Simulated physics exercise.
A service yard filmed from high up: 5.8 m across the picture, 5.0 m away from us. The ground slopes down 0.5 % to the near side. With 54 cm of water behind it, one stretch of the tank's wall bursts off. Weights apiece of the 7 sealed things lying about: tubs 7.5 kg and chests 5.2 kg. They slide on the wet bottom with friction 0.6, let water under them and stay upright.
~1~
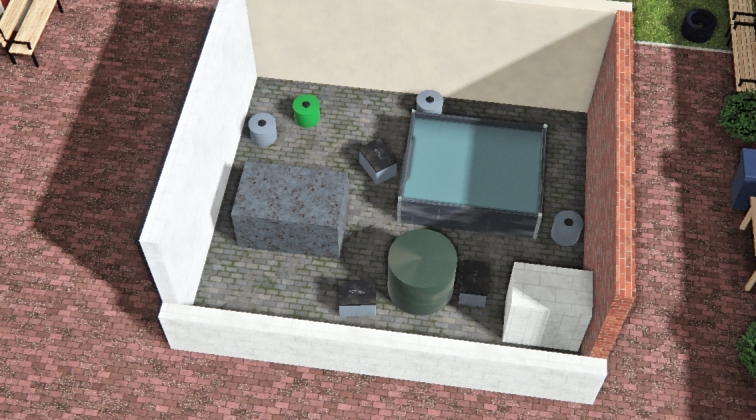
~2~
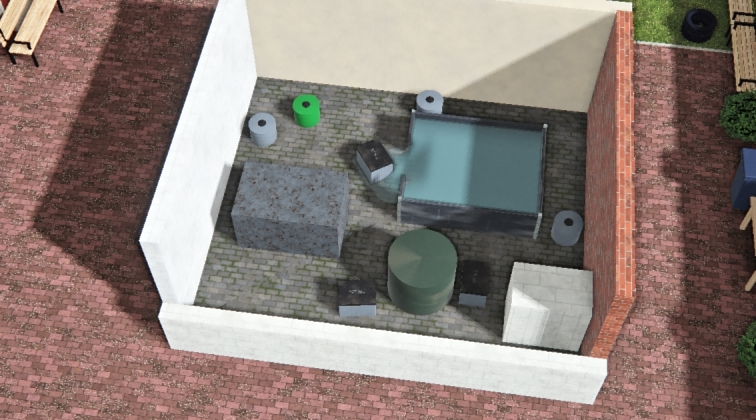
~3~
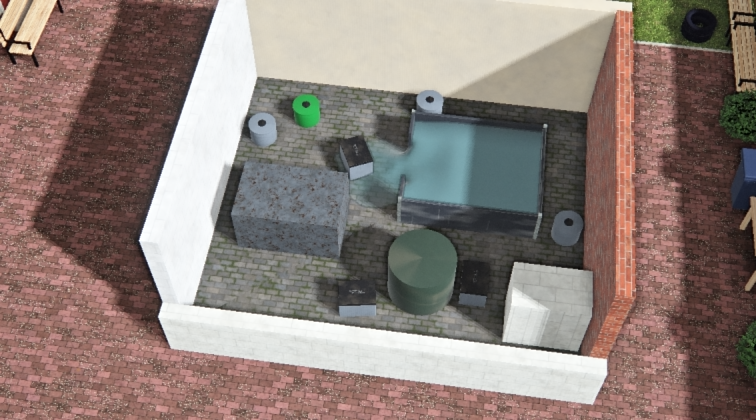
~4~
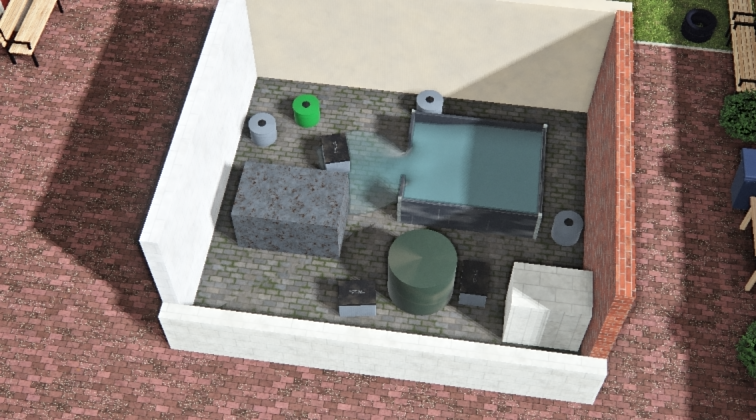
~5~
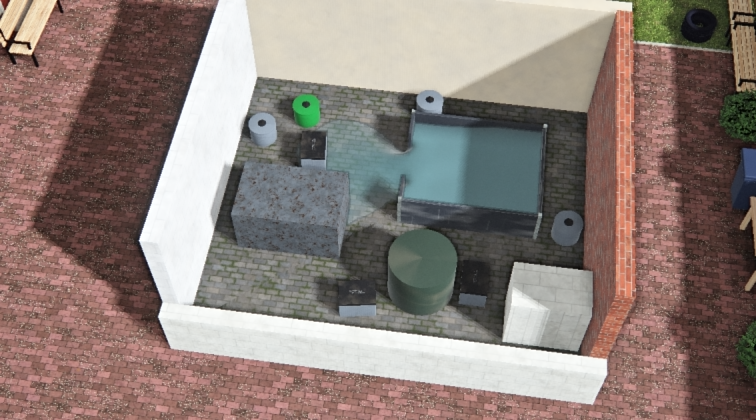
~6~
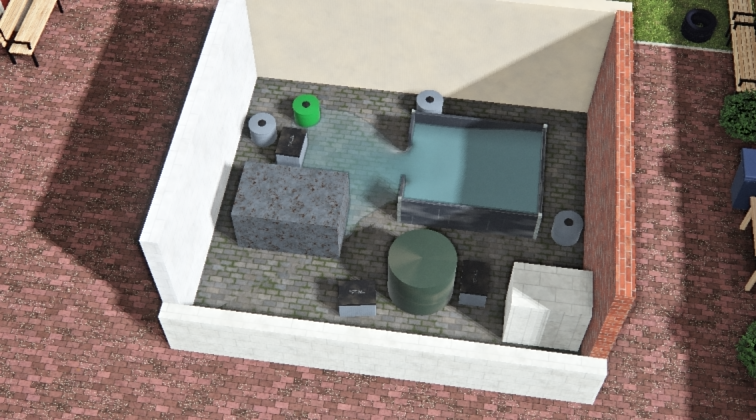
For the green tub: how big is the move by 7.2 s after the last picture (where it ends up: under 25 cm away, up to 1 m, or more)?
Green tub travels far.
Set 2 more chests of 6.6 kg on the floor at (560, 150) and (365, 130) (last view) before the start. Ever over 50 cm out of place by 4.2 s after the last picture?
In turn: Under, more.
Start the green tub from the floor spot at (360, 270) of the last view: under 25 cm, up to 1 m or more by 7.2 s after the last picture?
It moves a short way.
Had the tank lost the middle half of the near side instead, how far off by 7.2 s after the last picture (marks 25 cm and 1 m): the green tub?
Then the green tub slides a little.
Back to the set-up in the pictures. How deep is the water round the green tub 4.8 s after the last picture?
About 8 cm.
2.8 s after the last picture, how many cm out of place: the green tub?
About 60 cm.
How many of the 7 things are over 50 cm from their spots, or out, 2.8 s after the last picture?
3 of them.
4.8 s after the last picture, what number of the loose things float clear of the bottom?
4 of them.
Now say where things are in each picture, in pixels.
The green tub at (306, 105), on the bottom; 3.6 m2 under water; 0 of 7 have shifted, in the first picture.
The green tub at (306, 105) rests on the ground; water covers 4.0 m2; 1 of 7 have shifted, in the second picture.
The green tub at (306, 105), on the bottom; 4.6 m2 under water; 1 of 7 have shifted, in the third picture.
The green tub at (306, 105) rests on the ground; 5.4 m2 under water; 1 of 7 have shifted, in the fourth picture.
The green tub at (306, 105), on the bottom; water covers 6.2 m2; 1 of 7 have shifted, in the fifth picture.
The green tub at (306, 105), on the bottom; water covers 7.0 m2; 1 of 7 have shifted, in the sixth picture.
Then, 0.9 s after the last picture the green tub is near (275, 80), 0.8 m from its start, aground; 2 afloat.
Then, 2.8 s after the last picture the green tub is near (324, 76), 0.6 m from its start, afloat; 3 afloat.
Then, 4.8 s after the last picture the green tub is near (495, 107), 3.2 m from its start, afloat; 4 afloat.
Then, 7.2 s after the last picture the green tub is near (541, 121), 3.9 m from its start, afloat; 6 afloat.
